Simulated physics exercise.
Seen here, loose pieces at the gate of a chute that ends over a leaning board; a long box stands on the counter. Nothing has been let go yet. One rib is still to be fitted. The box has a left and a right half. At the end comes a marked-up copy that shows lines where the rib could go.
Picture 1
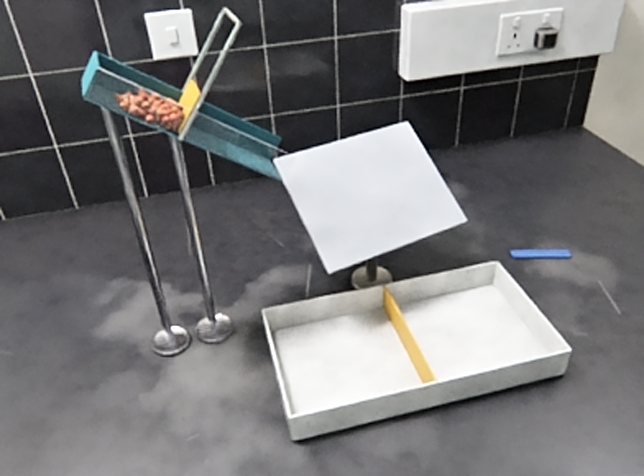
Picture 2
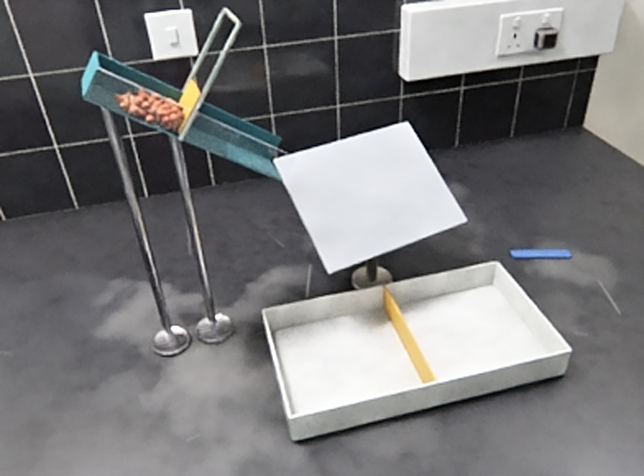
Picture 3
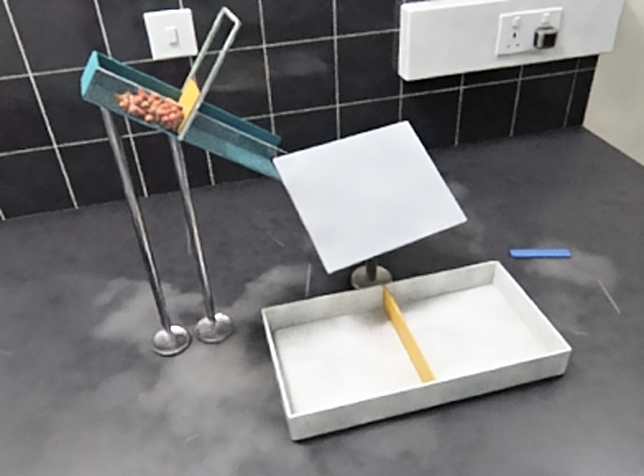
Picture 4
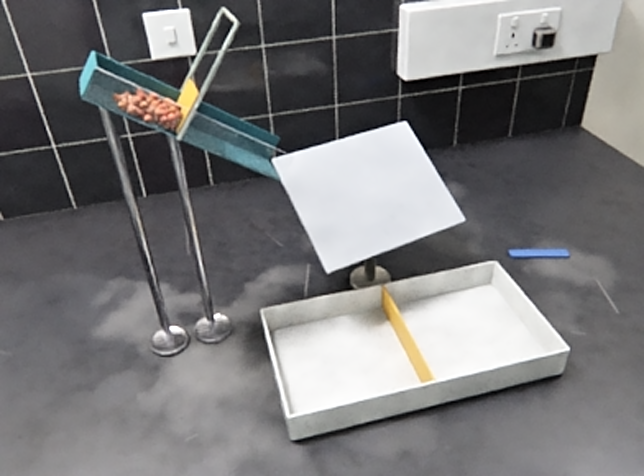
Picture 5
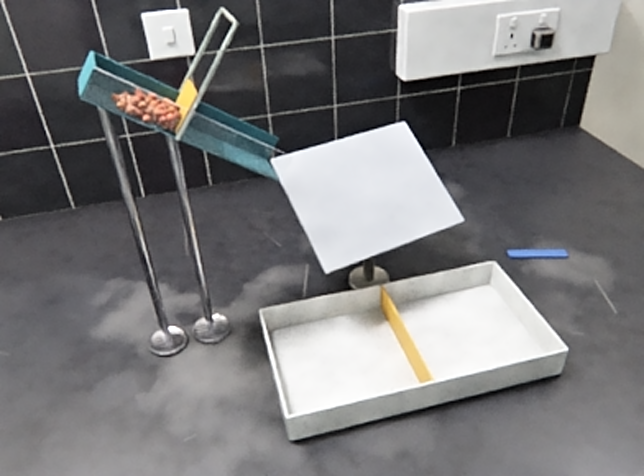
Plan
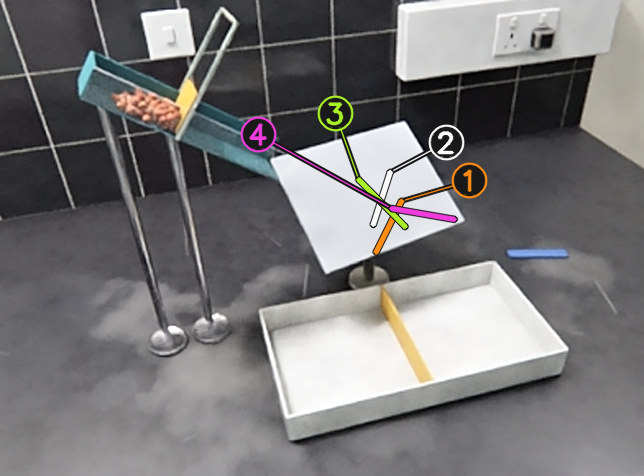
The clip opens on a teal chute on metal legs, its small reddish-brown pieces held behind a yellow gate, above a tilted white board and a long box with a yellow middle wall. The gate stays shut and the pieces stay put, with nothing visibly moving beyond a very slight shift of the view.
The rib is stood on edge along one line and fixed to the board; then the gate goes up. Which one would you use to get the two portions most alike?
Line 2 does it best.
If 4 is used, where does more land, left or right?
Right.
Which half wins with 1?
More lands on the left.
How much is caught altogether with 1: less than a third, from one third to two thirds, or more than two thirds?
It is more than two thirds.
On the marked copy, line 1 from (401, 201) to (376, 252); line 2 from (390, 172) to (373, 224); line 3 from (358, 179) to (405, 226); line 4 from (391, 208) to (454, 219).
With 1, of what is caught, most in the left half, a small part in the right.
With 2, of what is caught, about half in the left half, about half in the right.
With 3, of what is caught, a small part in the left half, most in the right.
With 4, of what is caught, a small part in the left half, most in the right.
